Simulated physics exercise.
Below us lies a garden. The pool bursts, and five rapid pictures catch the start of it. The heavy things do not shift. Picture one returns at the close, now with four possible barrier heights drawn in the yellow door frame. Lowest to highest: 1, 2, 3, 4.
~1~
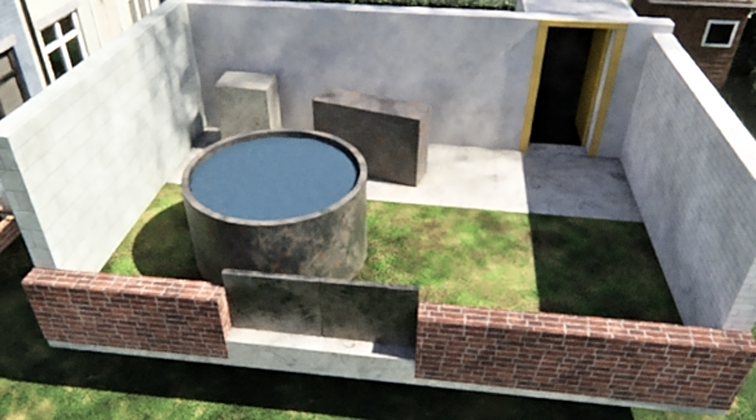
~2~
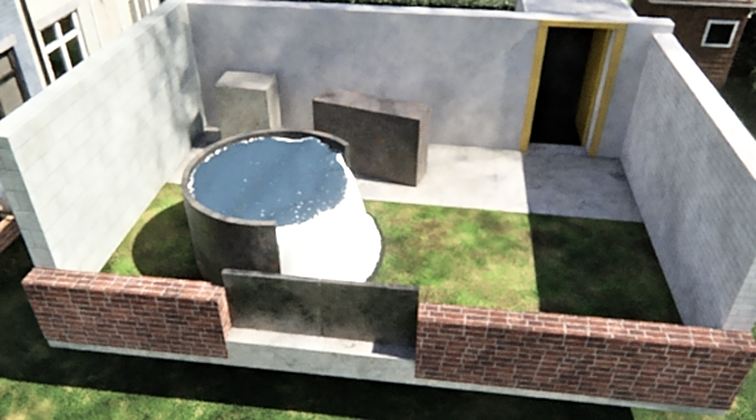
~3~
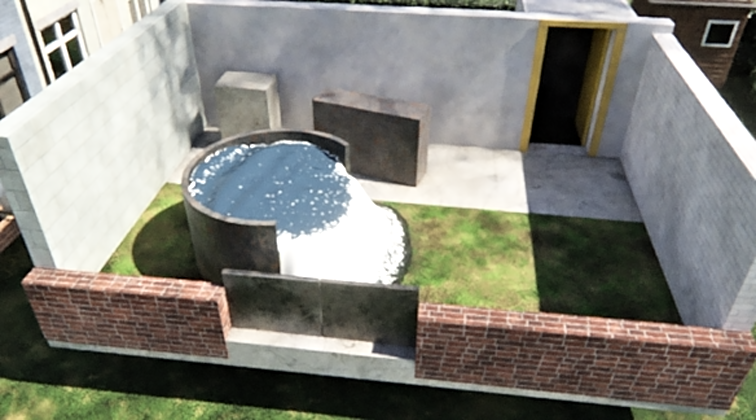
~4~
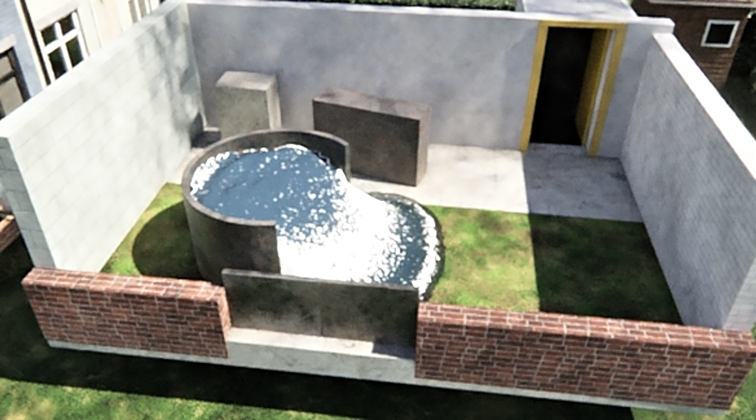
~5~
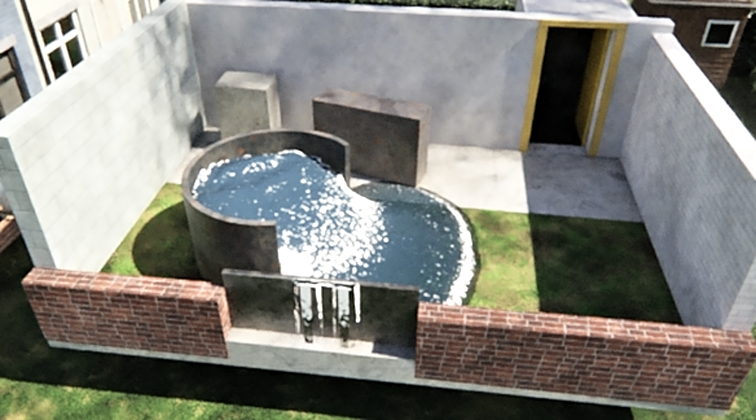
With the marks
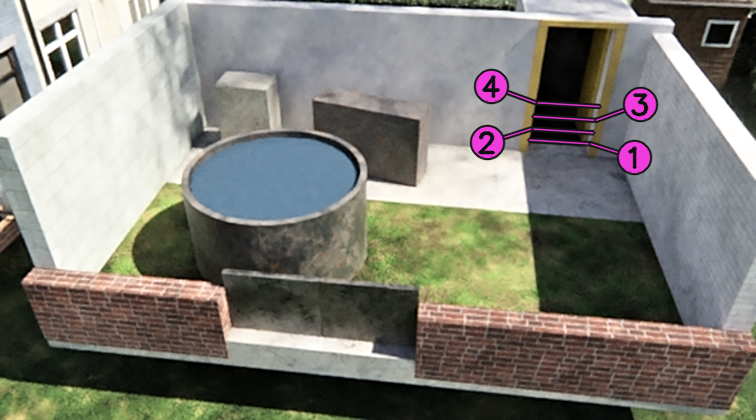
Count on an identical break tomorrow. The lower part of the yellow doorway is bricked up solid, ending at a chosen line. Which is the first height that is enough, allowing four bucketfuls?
Mark 2 just does it.
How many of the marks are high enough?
Three.
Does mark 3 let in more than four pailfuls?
No, that is safe.
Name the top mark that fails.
1.
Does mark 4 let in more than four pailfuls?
No, that is safe.
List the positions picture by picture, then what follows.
Water in the pool at rest, its middle at (276, 177); foot of the yellow doorway at (557, 153); shut gate at (321, 289), in the first frame.
In the second frame, 2 % of the ground under water, visible out to (367, 235).
In the third frame, 6 % of the ground under water, visible out to (393, 216).
In the fourth frame, 12 % of the ground under water, visible out to (401, 198).
In the fifth frame, 18 % of the ground under water, visible out to (408, 186).
In magenta, 1 at (559, 141); 2 at (562, 130); 3 at (564, 118); 4 at (567, 104); from the bottom up 1, 2, 3, 4.
With 1, about 9 bucketfuls get in.
With 2, a splash gets over, under a bucket.
With 3, nothing gets over.
With 4, nothing gets over.
